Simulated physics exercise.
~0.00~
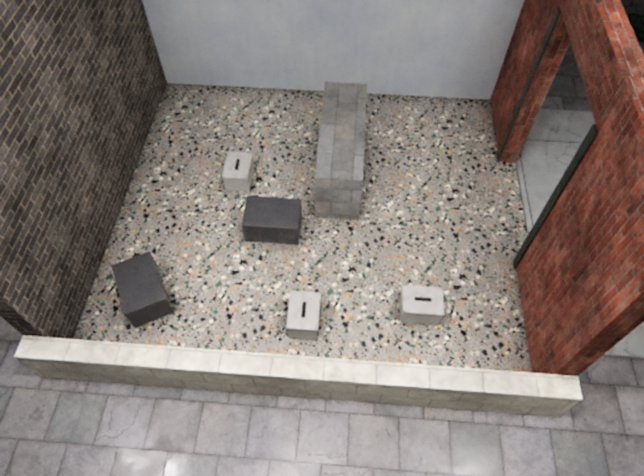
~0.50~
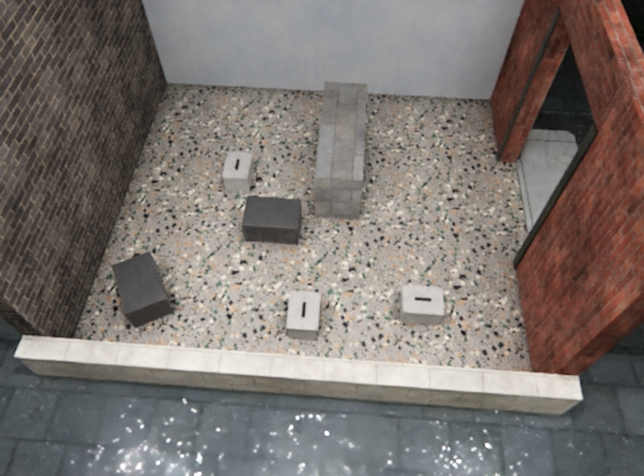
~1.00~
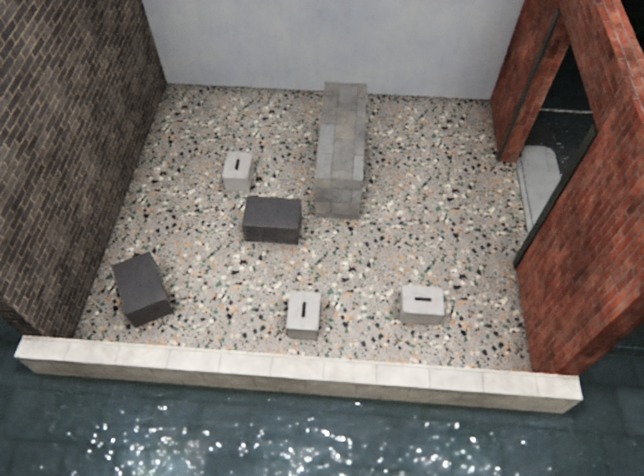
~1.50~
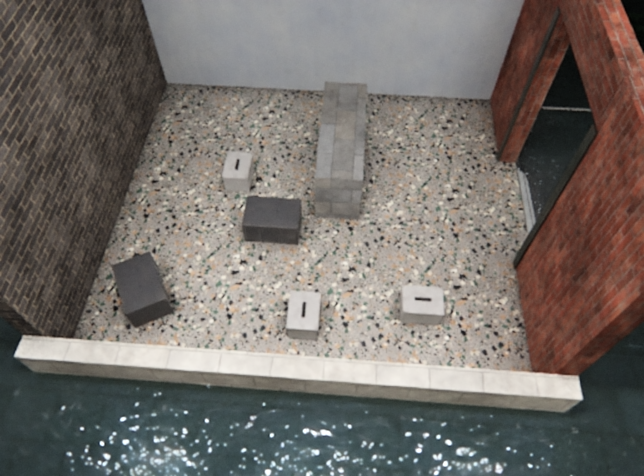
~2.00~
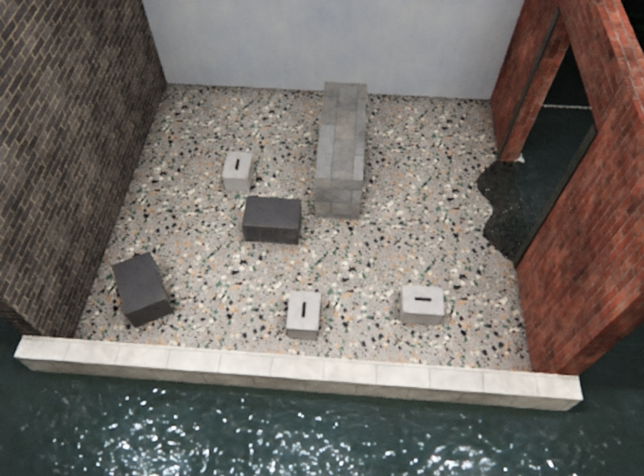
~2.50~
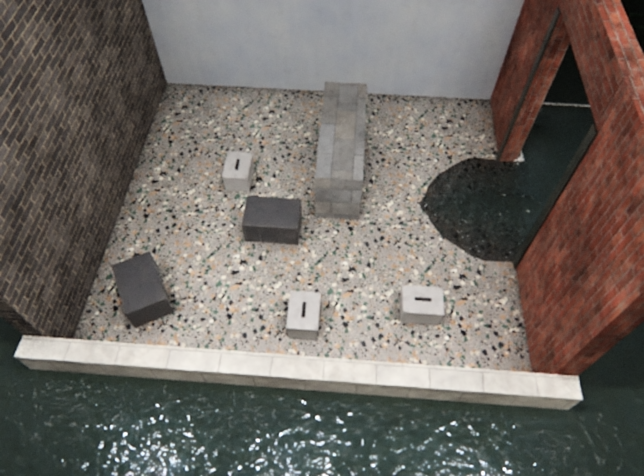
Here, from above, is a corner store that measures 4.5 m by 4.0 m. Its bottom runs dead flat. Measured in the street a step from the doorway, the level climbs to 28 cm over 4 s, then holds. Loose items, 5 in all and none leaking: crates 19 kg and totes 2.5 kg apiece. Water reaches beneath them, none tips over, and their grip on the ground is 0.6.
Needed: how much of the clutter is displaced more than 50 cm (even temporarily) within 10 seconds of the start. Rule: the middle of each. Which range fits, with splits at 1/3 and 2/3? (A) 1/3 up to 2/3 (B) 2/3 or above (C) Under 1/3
B, 2/3 or above.
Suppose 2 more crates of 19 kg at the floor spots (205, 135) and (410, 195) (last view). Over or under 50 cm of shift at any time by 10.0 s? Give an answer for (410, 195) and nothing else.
I'd say too far.
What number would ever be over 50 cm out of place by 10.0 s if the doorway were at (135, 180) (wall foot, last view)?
Count: 4.
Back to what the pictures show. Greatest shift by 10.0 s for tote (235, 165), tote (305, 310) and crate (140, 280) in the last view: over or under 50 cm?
Taking them in that order, the first is beyond the limit, the second beyond the limit and the third beyond the limit.
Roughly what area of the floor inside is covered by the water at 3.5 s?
Somewhere around 3.5 m2, roughly.
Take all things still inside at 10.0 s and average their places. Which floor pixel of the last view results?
It works out to somewhere near (286, 199) on the floor.
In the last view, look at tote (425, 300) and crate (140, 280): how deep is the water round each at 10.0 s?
Close to 6 and 11 centimetres.
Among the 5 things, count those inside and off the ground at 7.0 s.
Answer: 1.
After 3.5 s 0 of 5 are over 50 cm from their spots; 0 afloat.
After 4.5 s 0 of 5 are over 50 cm from their spots; 0 afloat.
After 7.0 s 1 of 5 are over 50 cm from their spots; 1 afloat.
After 10.0 s 3 of 5 are over 50 cm from their spots, and 4 have been at some point; 4 afloat.
